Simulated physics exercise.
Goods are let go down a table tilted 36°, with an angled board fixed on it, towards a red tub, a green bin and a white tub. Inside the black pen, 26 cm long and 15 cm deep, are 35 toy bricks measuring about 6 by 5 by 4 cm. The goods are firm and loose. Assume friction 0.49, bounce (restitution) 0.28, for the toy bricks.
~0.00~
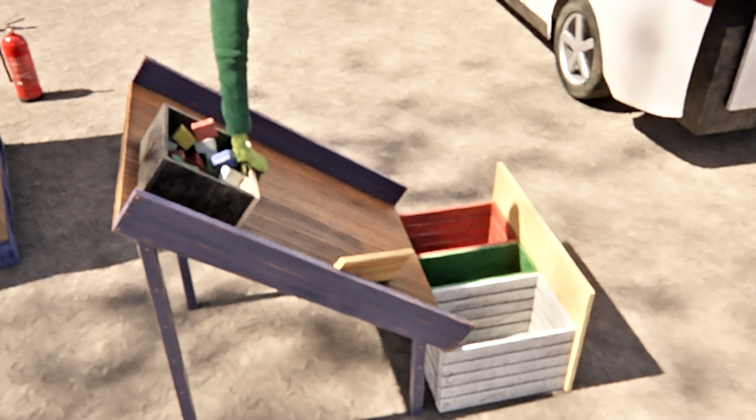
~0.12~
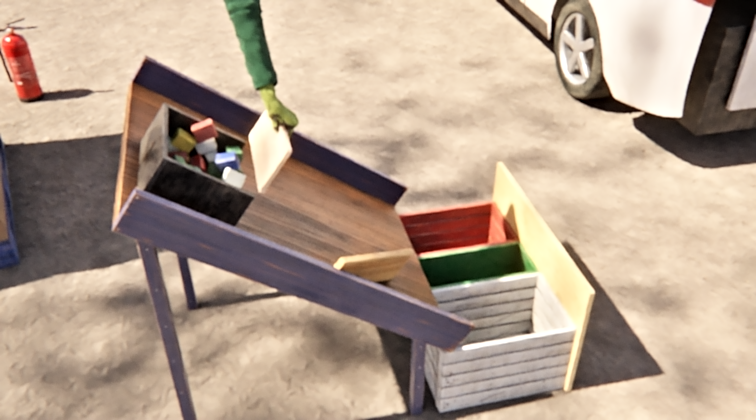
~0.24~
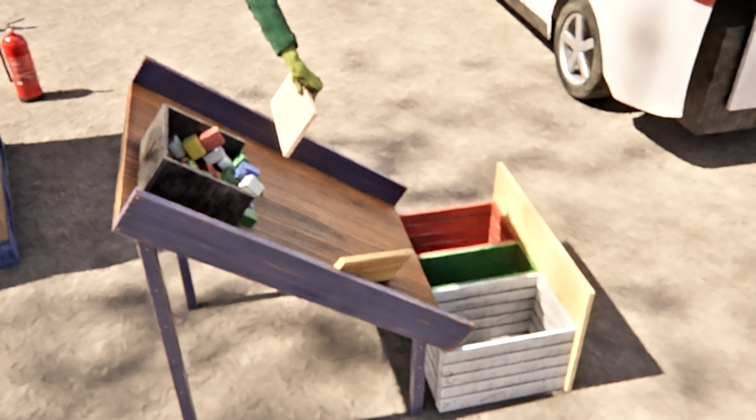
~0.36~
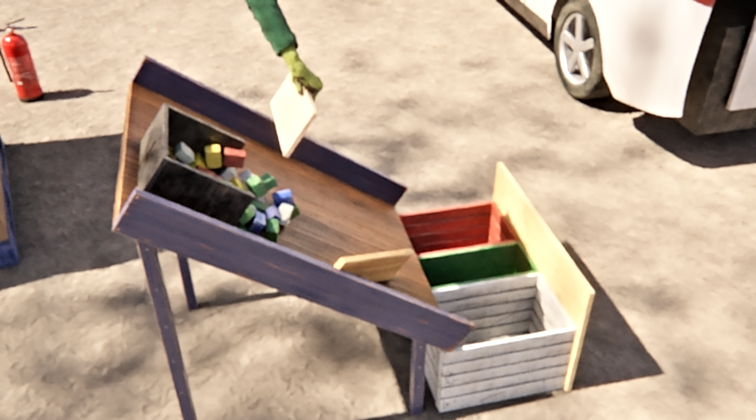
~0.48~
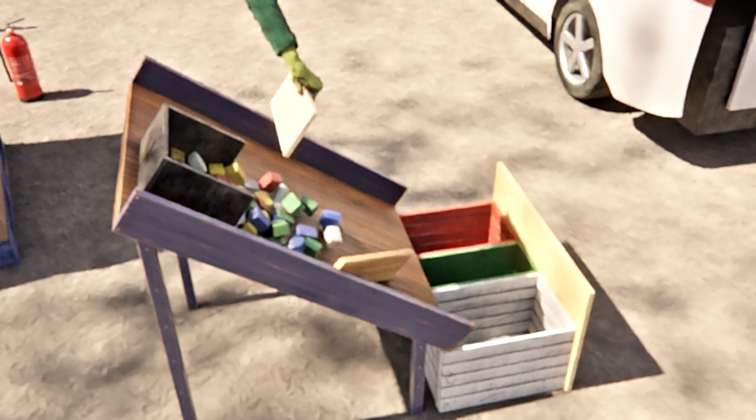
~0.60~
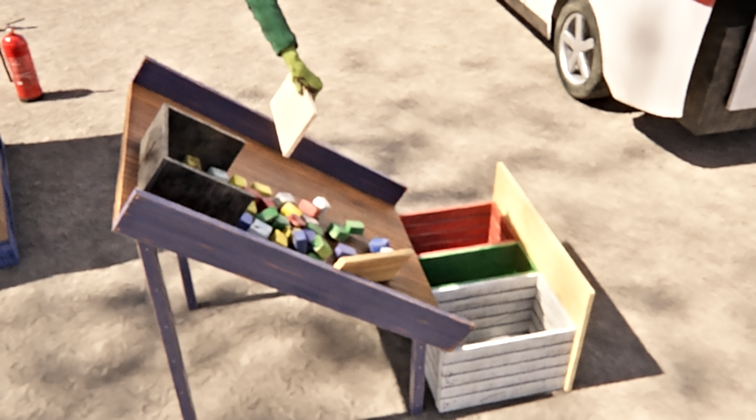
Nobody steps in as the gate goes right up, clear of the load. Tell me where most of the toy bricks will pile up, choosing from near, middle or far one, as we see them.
Most of them pile up in the one in the middle.
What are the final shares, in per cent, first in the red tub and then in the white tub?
Around 10 per cent and 10 per cent, in that order.
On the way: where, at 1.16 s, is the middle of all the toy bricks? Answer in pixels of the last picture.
Somewhere around pixel (430, 265) in the last view.
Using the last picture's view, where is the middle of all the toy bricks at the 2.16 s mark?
Look near pixel (475, 315).
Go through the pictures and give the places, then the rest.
In the first frame (each is followed by its nearest rim corner in this view), black pen, (168, 158); red tub, (408, 257); none out.
Black pen, (168, 158), in the second frame.
Black pen, (168, 158); 7 out, in the third frame.
Black pen, (168, 158); 15 out, the lowest brick at (290, 209), in the fourth frame.
Black pen, (168, 158); 24 out, the lowest brick at (333, 229), in the fifth frame.
Black pen, (168, 158); red tub, (408, 257); 32 out, in the sixth frame.
After 0.85 s, 4 in the green bin, 29 on the slope and 2 in the air.
After 1.16 s, 1 in the red tub, 12 in the green bin, 17 on the slope and 5 in the air.
After 1.60 s, 3 in the red tub, 23 in the green bin, 1 in the white tub, 5 on the slope and 3 in the air.
Outcome (at 2.16 s), 4 in the red tub, 25 in the green bin, 3 in the white tub and 3 on the slope.
